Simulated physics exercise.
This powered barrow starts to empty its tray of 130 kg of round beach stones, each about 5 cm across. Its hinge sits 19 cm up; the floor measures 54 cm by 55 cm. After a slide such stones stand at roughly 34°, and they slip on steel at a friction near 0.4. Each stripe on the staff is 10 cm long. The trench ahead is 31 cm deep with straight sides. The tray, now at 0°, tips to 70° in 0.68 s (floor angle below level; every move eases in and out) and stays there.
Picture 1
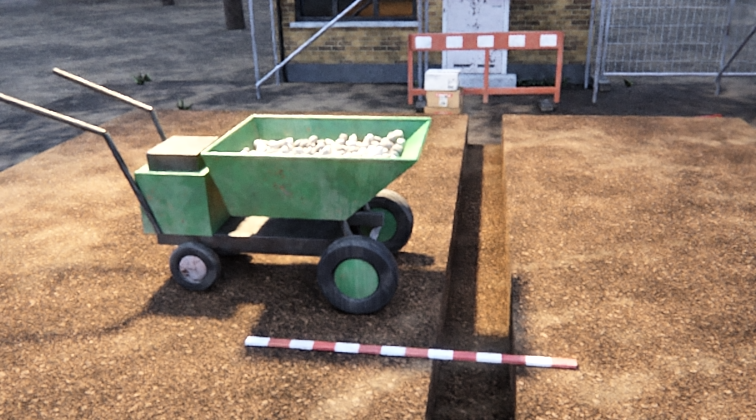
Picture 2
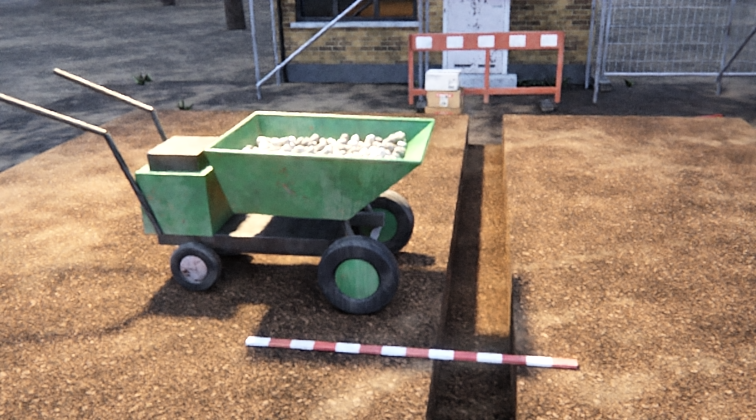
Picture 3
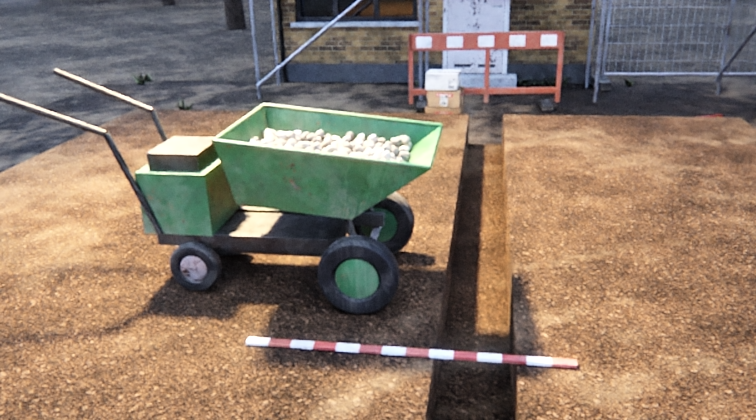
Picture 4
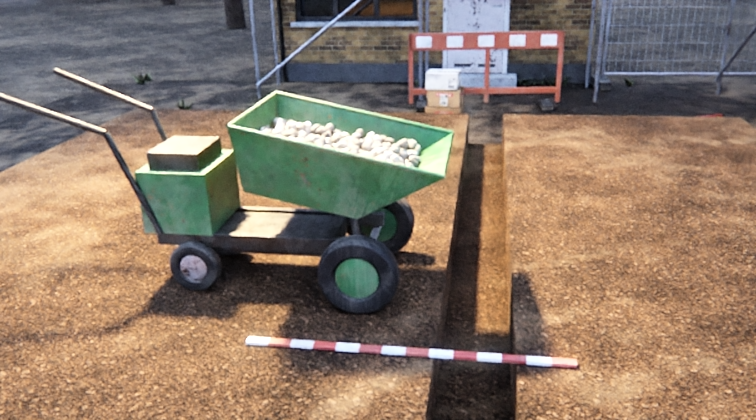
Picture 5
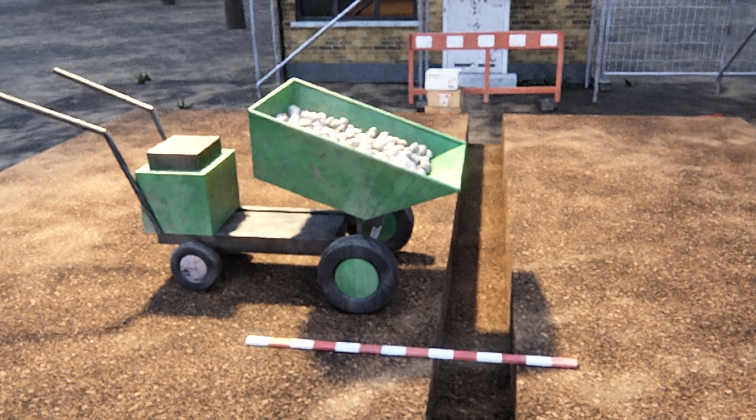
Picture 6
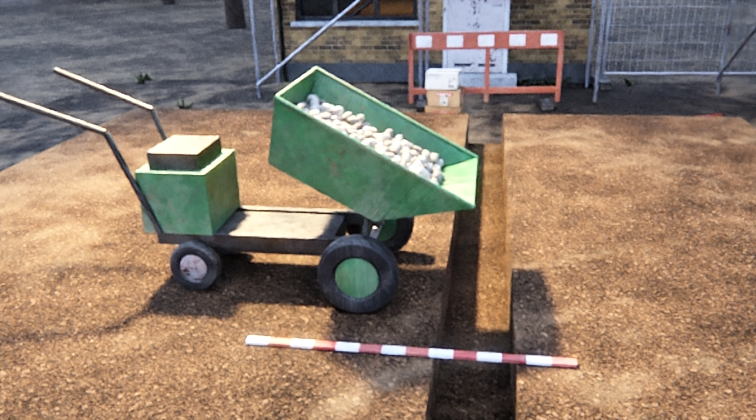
Beside a narrow trench, a green barrow's tray of pale stones steadily tilts down rightward.
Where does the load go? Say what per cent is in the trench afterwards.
About 15 per cent.
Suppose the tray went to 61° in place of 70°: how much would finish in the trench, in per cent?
In that case some 15 per cent.
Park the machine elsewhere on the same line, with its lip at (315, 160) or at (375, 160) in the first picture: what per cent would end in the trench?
About 80 and 60 per cent.
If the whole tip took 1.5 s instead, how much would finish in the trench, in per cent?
Then about 25 per cent.
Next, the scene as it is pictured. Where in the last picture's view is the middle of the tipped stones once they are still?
Around (589, 288).
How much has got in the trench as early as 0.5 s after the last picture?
Some 5 per cent.
Then, 0.2 s after the last picture the floor is at 59°, 100 % in the tray; the foremost stones are at (481, 236).
Then, 0.5 s after the last picture the floor is at 70°, 70 % in the tray, 3 % in the trench, 27 % past the trench; the foremost stones are at (577, 295).
Then, 0.8 s after the last picture the floor is at 70°, 9 % in the tray, 8 % in the trench, 83 % past the trench; the foremost stones are at (751, 296).
Then, 2.8 s after the last picture the floor is at 70°, 0 % in the tray, 15 % in the trench, 85 % past the trench; the foremost stones are past the picture's edge.
